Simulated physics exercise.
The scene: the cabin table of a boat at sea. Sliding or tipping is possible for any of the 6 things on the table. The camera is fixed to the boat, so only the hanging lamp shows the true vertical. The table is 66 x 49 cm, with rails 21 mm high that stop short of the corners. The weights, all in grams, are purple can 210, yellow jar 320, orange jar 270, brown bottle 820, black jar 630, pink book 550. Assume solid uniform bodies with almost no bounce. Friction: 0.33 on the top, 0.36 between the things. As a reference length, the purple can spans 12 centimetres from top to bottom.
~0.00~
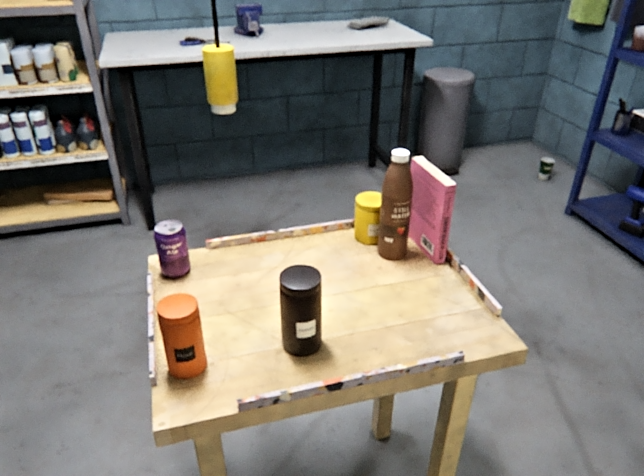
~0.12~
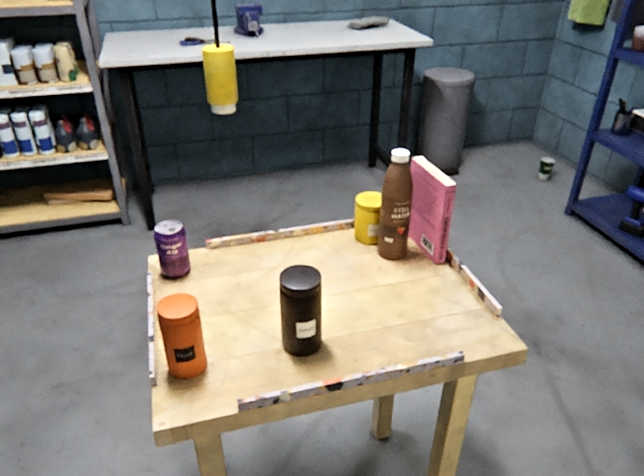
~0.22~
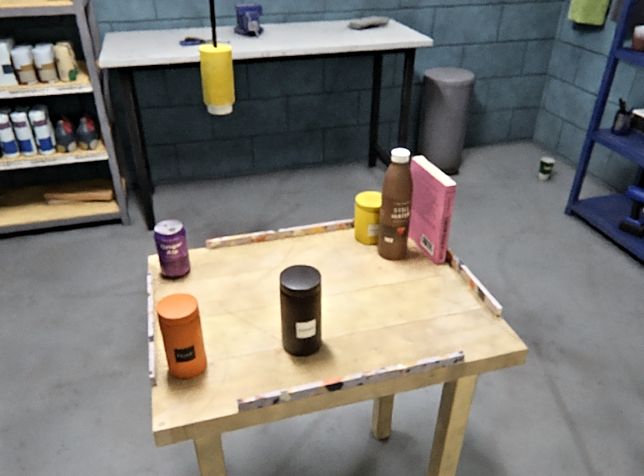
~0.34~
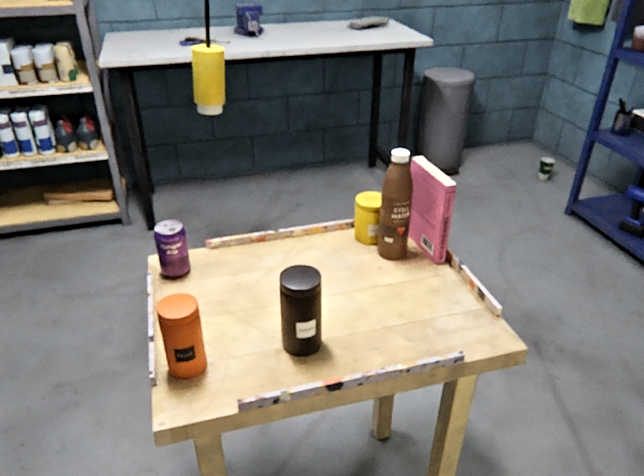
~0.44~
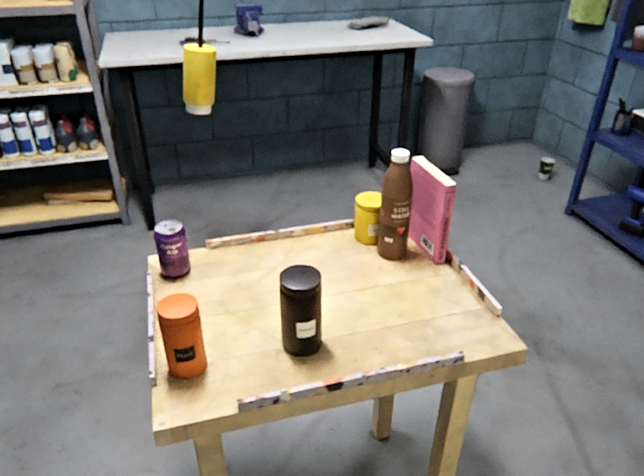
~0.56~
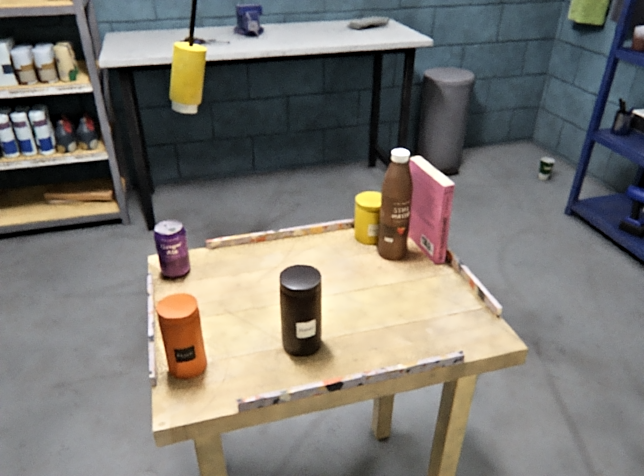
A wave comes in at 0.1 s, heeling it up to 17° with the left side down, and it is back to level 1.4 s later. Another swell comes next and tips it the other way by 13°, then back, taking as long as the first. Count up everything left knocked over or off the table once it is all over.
Things lost: A couple.
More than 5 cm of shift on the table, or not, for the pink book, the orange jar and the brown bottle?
First, the pink book is moved away; second, the orange jar stays in its position; third, the brown bottle is moved away.
After 0.96 s, boat heeled 15°, left side down; pink book tipped 47° from how it sat; brown bottle tipped 41° from how it sat.
After 1.06 s, boat heeled 12°, left side down; yellow jar slid 3 cm near (358, 219); brown bottle on its side; pink book tipped 72° from how it sat.
After 1.16 s, boat heeled 8°, left side down; yellow jar slid 4 cm near (356, 219); brown bottle on its side; pink book on its side.
After 1.56 s, boat level; yellow jar slid 4 cm near (356, 219); brown bottle on its side; pink book on its side.
At rest (3.7 s), tipped over on the table, brown bottle and pink book; the other 4 in place, give or take 5 cm. In the last view, purple can near (173, 249), yellow jar near (356, 219).
